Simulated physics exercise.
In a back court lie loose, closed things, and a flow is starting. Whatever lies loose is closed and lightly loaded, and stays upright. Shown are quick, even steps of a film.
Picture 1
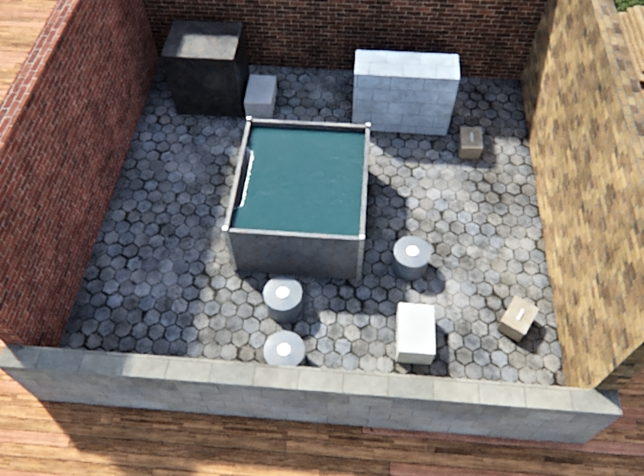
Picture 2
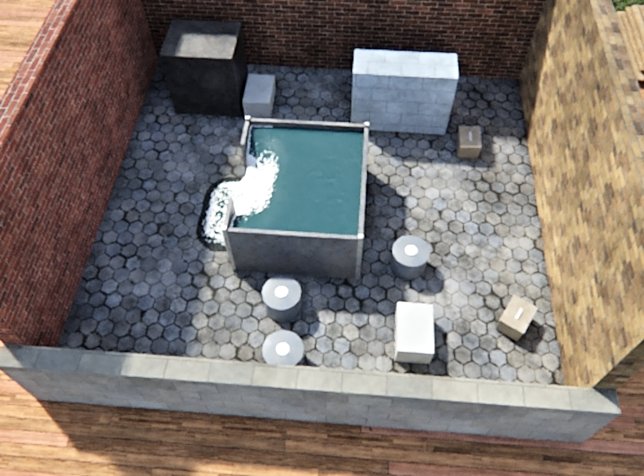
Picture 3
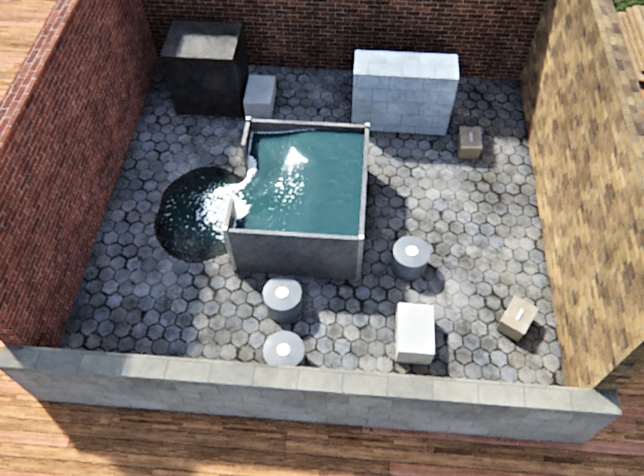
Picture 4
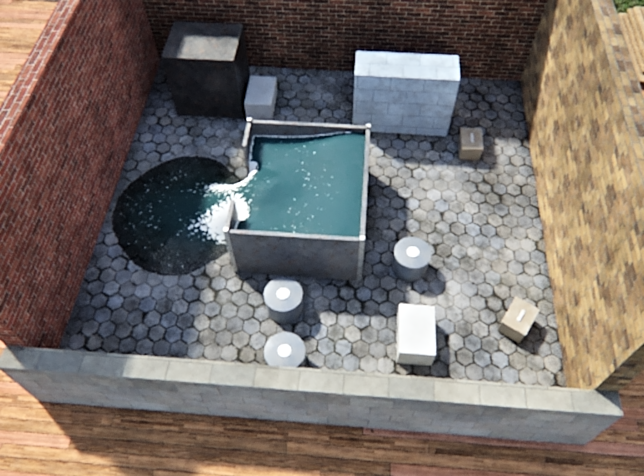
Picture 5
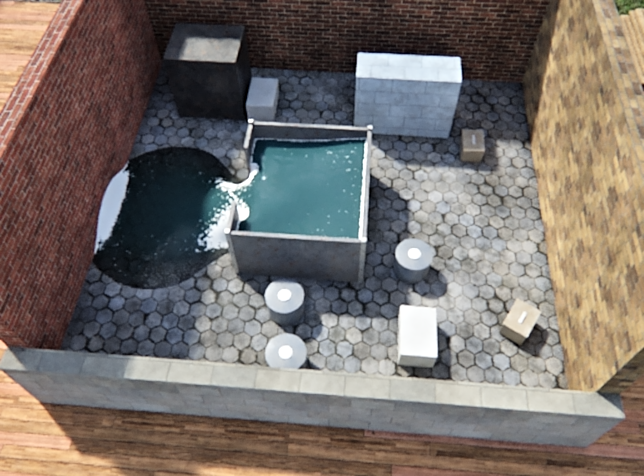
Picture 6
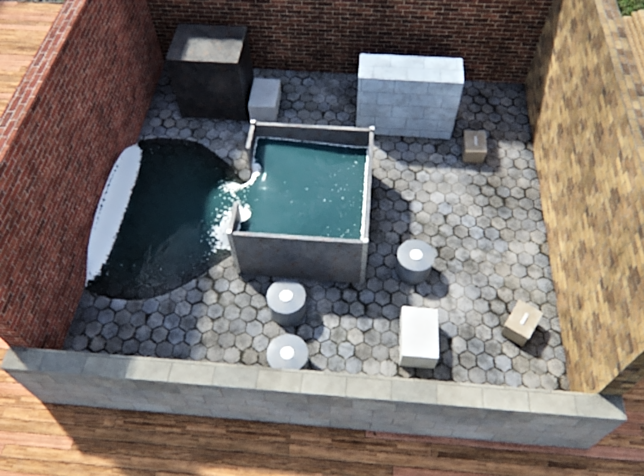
The footage shows a walled, stone-paved court where water pours through the left side of a raised square tank and spreads in a dark, widening pool to the left brick wall, while the surrounding boxes and cylinders stay put.
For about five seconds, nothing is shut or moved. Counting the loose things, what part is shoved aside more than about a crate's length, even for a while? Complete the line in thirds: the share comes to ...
The share comes to between one and two thirds.
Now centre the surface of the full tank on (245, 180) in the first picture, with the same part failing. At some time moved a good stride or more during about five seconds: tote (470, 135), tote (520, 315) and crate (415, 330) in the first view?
The first: Did not travel far; the second: Travelled far enough; the third: Travelled far enough.
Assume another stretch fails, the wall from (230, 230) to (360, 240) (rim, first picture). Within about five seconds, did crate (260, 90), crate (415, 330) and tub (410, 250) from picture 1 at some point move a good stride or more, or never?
In turn: Stayed within it, moved that far, stayed within it.
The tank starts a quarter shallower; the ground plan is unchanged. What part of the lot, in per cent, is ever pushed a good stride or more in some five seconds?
Something like 40 percent.
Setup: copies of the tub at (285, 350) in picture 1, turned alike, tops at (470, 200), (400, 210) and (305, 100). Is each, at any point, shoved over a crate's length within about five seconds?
Result by item: Stays where it is / stays where it is / stays where it is.
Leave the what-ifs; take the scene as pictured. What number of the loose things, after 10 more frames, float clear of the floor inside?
Tally: 0.
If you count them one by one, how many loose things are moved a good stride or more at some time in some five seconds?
3.
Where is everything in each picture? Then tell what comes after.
In the first frame, a tote at (520, 315) rests on the ground; a tote at (472, 137) rests on the ground; 0 of 7 have shifted.
In the second frame, a tote at (519, 314), on the bottom; a tote at (470, 137), on the bottom; 0 of 7 have shifted.
In the third frame, a tote at (519, 314), on the bottom; a tote at (471, 137), on the bottom; 0 of 7 have shifted.
In the fourth frame, a tote at (521, 316) rests on the ground; a tote at (472, 138) rests on the ground; 0 of 7 have shifted.
In the fifth frame, a tote at (522, 318), on the bottom; a tote at (473, 140), on the bottom; 0 of 7 have shifted.
In the sixth frame, a tote at (524, 319) rests on the ground; a tote at (475, 141), on the bottom; 0 of 7 have shifted.
A moment on, 0 of 7 are well off their spots; 0 afloat.
Next, 0 of 7 are well off their spots; 0 afloat.
Later, 2 of 7 are well off their spots; 2 afloat.
In the end, 3 of 7 are well off their spots, and 3 have been at some point; 3 afloat.
